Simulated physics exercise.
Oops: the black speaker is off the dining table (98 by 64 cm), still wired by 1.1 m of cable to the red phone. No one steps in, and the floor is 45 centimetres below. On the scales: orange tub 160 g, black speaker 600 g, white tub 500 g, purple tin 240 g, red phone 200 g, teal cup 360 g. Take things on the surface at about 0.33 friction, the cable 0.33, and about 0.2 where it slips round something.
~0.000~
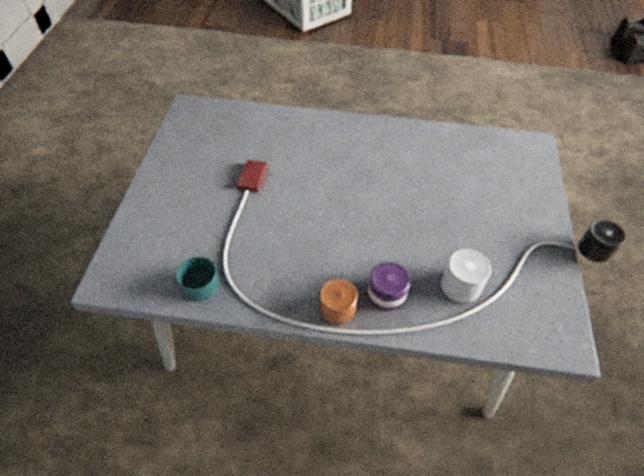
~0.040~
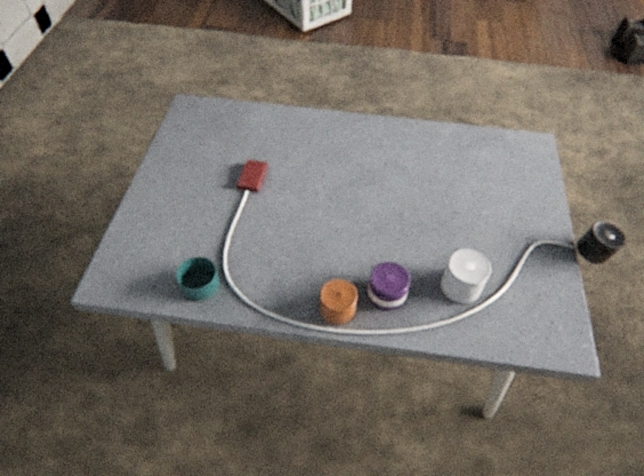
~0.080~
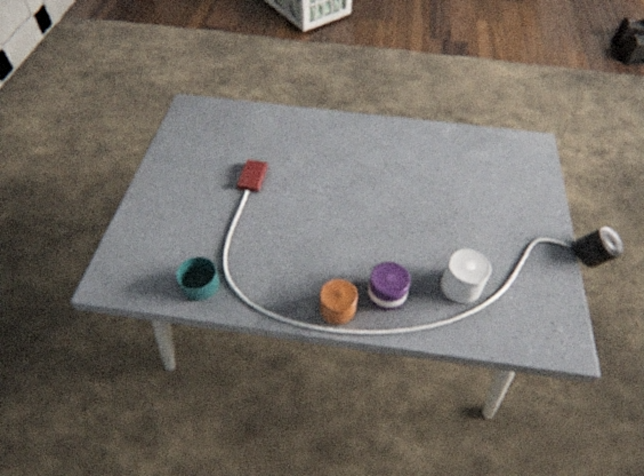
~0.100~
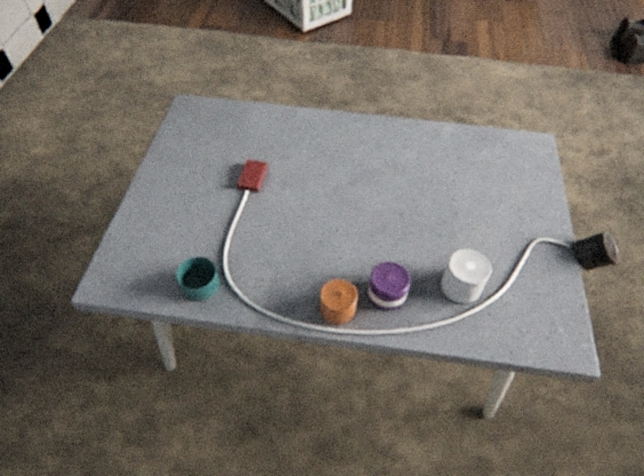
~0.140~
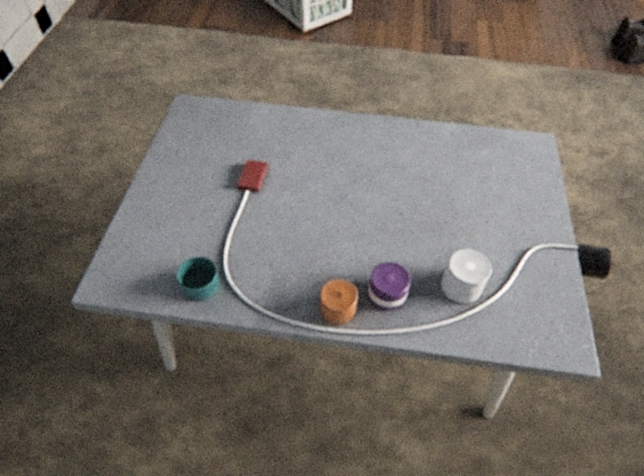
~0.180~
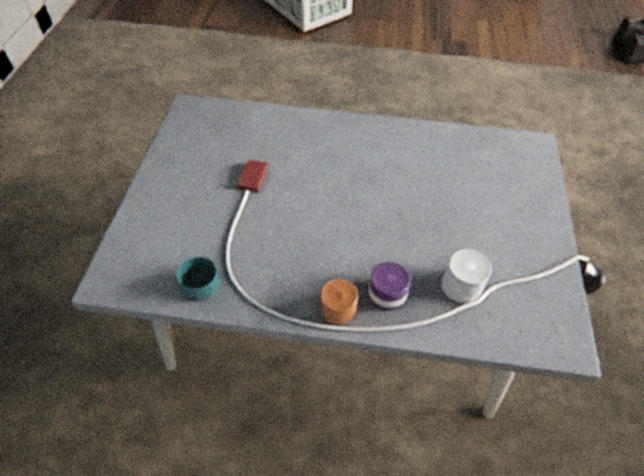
On a grey table above a carpeted floor, a pale cable curves from a red object past a teal cup, orange tub, purple tin and white tub to a black speaker beyond the right edge. The speaker turns and sinks slightly, then drops lower as the cable shifts against the white tub.
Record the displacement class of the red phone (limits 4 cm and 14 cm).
Expect it to change position a great amount.
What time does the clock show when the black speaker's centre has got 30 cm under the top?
Around 0.32 seconds on the clock.
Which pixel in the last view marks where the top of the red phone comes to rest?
Resting point is at approximately (314, 250).
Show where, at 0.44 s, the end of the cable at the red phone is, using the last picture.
Somewhere around (307, 227) in the final picture.
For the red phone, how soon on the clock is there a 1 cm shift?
Estimate for the red phone: Near 0.28 seconds.
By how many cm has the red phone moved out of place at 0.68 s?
Red phone: 25 cm.
By 0.4 s, the cable's tail end at (307, 227); red phone 15 cm off its start, orange tub 20 cm off its start, black speaker over the edge.
By 0.7 s, the cable's tail end at (336, 259); red phone 26 cm off its start, orange tub 32 cm off its start, black speaker over the edge.
By 0.9 s, the cable's tail end at (336, 259); red phone 26 cm off its start at (314, 250), orange tub 32 cm off its start at (408, 181), black speaker over the edge.
By 1.2 s, the cable's tail end at (336, 259); red phone 26 cm off its start, orange tub 32 cm off its start, black speaker over the edge.
By 2.4 s, the cable's tail end at (336, 259); red phone 26 cm off its start at (314, 250), orange tub 32 cm off its start at (408, 181), black speaker over the edge, purple tin 3 cm off its start at (403, 268).
